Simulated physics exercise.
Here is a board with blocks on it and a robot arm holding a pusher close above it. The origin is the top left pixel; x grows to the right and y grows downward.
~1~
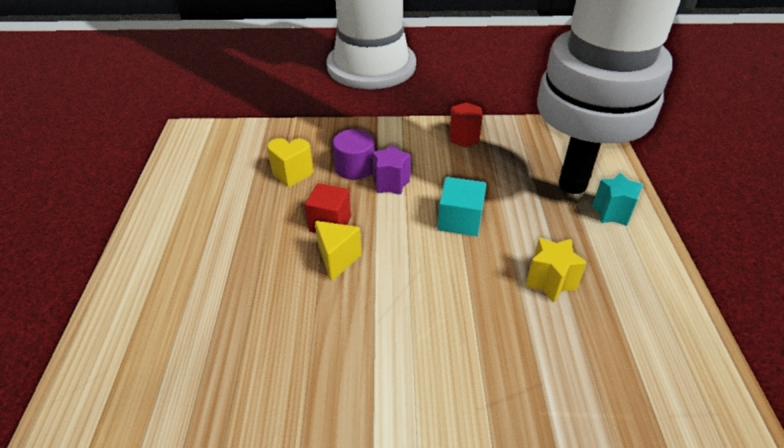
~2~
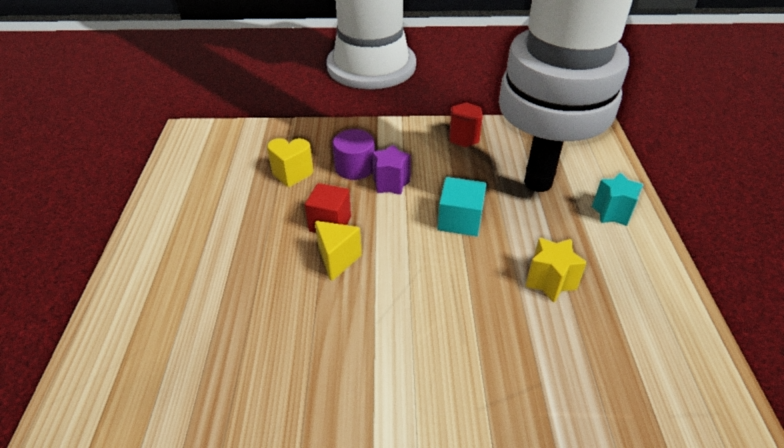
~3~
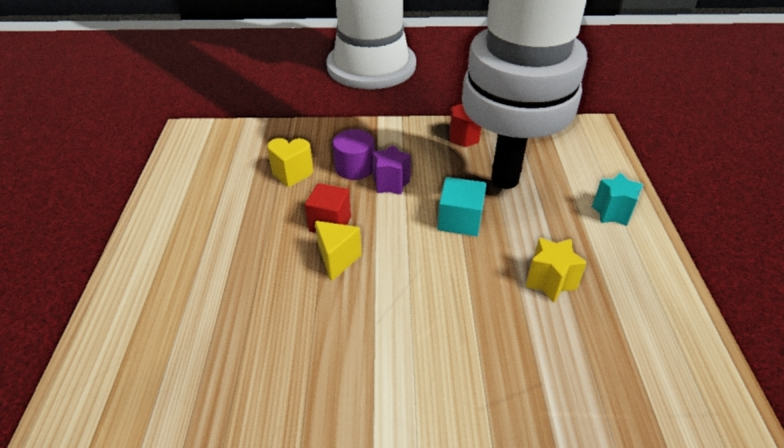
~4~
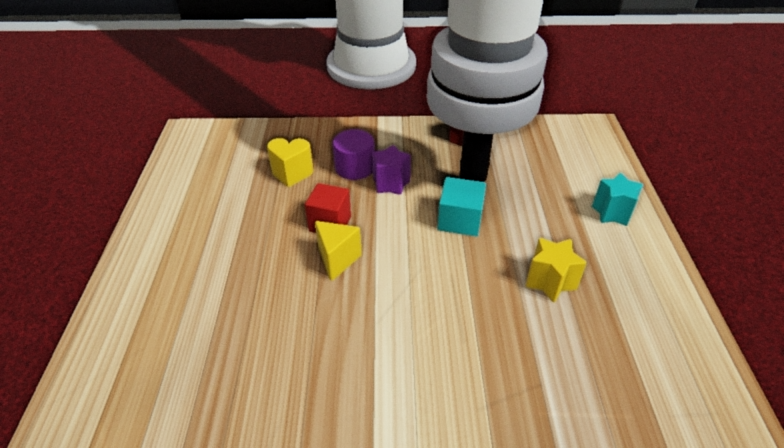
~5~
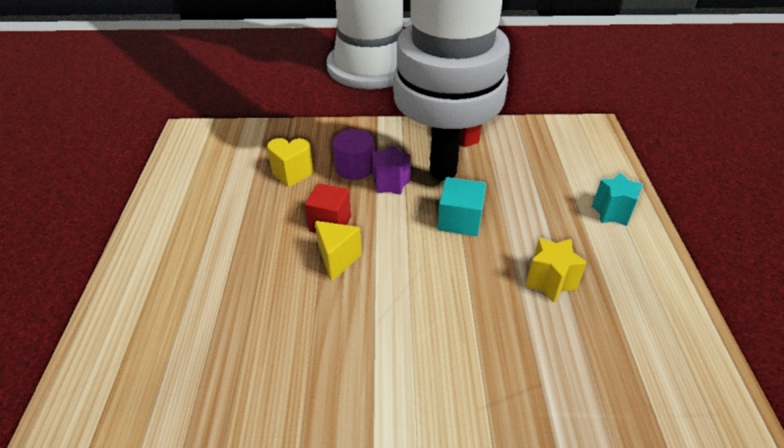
A light wooden board on a dark red surface is seen from a fixed, raised view at its near edge. Yellow heart, triangle and star blocks, a purple cylinder and star, red blocks, and a turquoise square and star sit mostly toward the far side. A grey and white robot arm with a black pusher glides left from beside the turquoise star, passing behind the turquoise square, while the blocks stay still.
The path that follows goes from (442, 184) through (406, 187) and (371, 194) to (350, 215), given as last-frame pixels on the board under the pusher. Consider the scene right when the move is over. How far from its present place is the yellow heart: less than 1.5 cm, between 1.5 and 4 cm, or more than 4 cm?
My prediction: Under 1.5 cm.
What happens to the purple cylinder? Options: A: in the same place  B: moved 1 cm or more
B: Moved 1 cm or more.
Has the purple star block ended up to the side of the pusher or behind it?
Answer: Yes.
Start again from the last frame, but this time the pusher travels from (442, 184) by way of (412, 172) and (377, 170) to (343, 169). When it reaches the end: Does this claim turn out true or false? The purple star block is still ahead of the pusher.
False - the claim does not hold.
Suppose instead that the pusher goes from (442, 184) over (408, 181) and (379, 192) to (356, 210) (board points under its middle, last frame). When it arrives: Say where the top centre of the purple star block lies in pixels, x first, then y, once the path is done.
I'd guess (337, 167).
What follows on the original path. One third of the way, pusher (405, 177); purple star block (377, 156).
Two thirds of the way, pusher (370, 184); purple cylinder (339, 136); purple star block (345, 157), turned 15° clockwise.
At the end, pusher (349, 204); yellow heart unmoved; red square block (319, 202), turned 25° clockwise; purple cylinder (339, 136); purple star block (343, 157), turned 25° clockwise.
